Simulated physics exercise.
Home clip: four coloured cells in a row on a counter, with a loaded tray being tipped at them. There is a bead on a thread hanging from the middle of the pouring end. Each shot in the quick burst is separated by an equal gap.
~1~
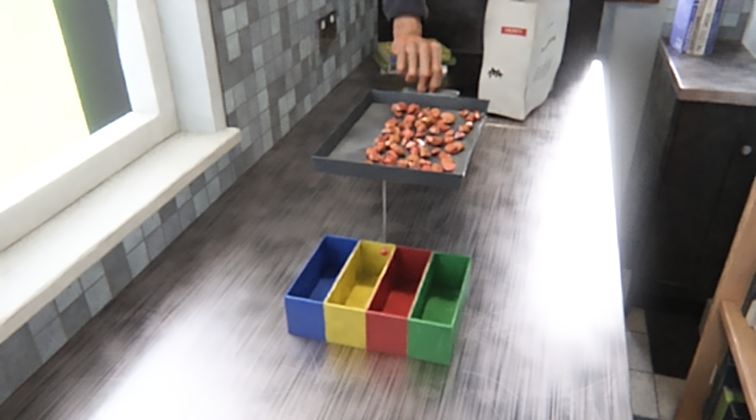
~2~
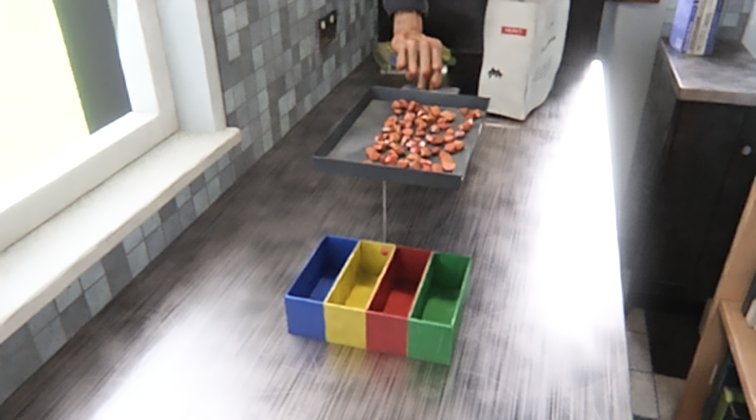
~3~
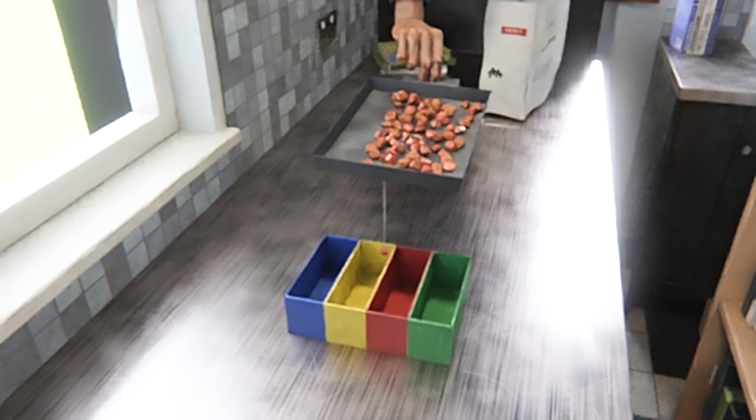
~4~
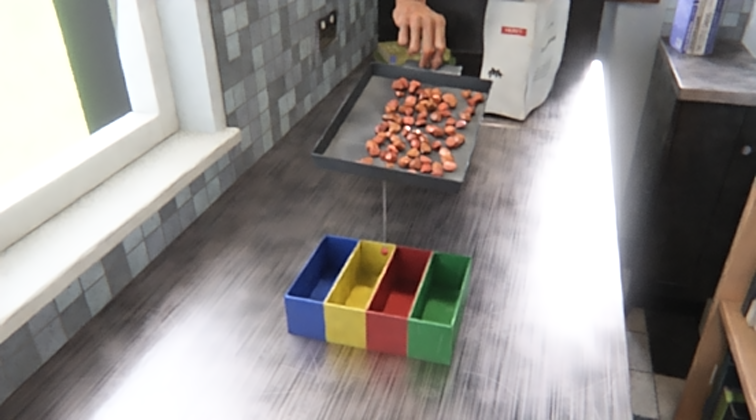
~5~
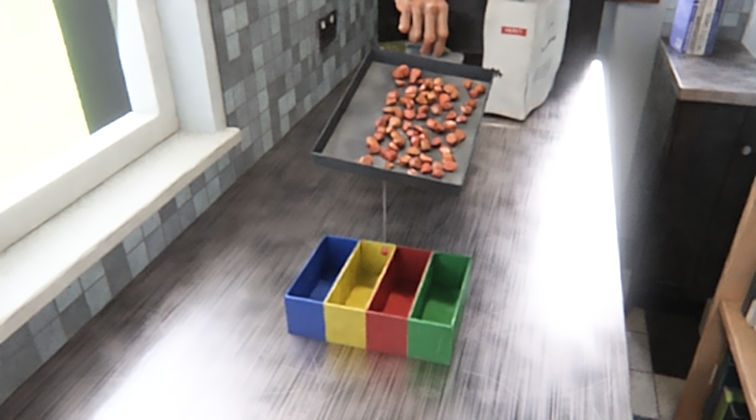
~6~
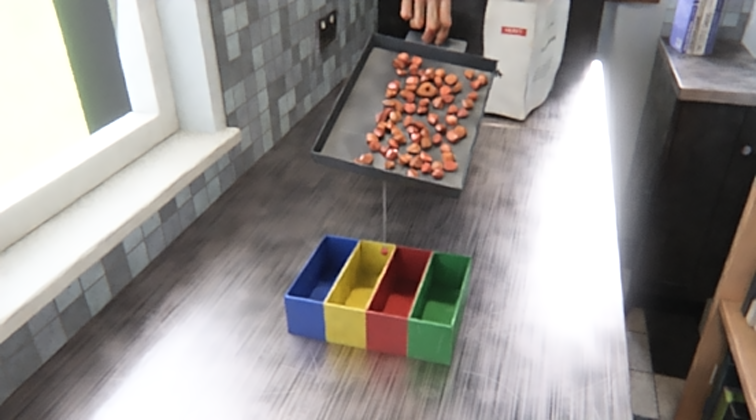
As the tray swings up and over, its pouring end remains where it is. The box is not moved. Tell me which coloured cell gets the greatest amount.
The greatest amount goes to the green cell.
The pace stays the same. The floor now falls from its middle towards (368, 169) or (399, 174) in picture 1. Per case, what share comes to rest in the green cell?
Shares: About 0 in a hundred, then about 30 in a hundred.
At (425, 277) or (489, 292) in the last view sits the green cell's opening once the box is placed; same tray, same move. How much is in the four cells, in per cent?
Near 60 and 100 percent respectively.
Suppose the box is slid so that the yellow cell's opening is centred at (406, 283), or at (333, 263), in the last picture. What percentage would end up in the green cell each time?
10 %, then 30 %.
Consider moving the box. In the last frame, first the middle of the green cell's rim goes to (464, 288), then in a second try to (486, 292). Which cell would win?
Try one: The red cell; try two: The red one.
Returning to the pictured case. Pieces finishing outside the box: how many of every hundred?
My estimate is close to 10 %.
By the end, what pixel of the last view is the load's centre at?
The centre ends up roughly at (432, 318).
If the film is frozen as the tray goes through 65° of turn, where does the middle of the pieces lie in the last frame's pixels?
Somewhere about (434, 167).
Soon, tray tipped steeply; all on the tray.
A while on, tray tipped past a quarter turn; about a third on the tray; about a third in the green cell; a small part in the red cell; about a quarter falling or outside the box.
Towards the end, tray tipped past a quarter turn; about two thirds in the green cell; about a quarter in the red cell; a small part falling or outside the box.
Finally, tray tipped past a quarter turn; about two thirds in the green cell; about a quarter in the red cell; none in the yellow cell; none in the blue cell; a small part outside the box.
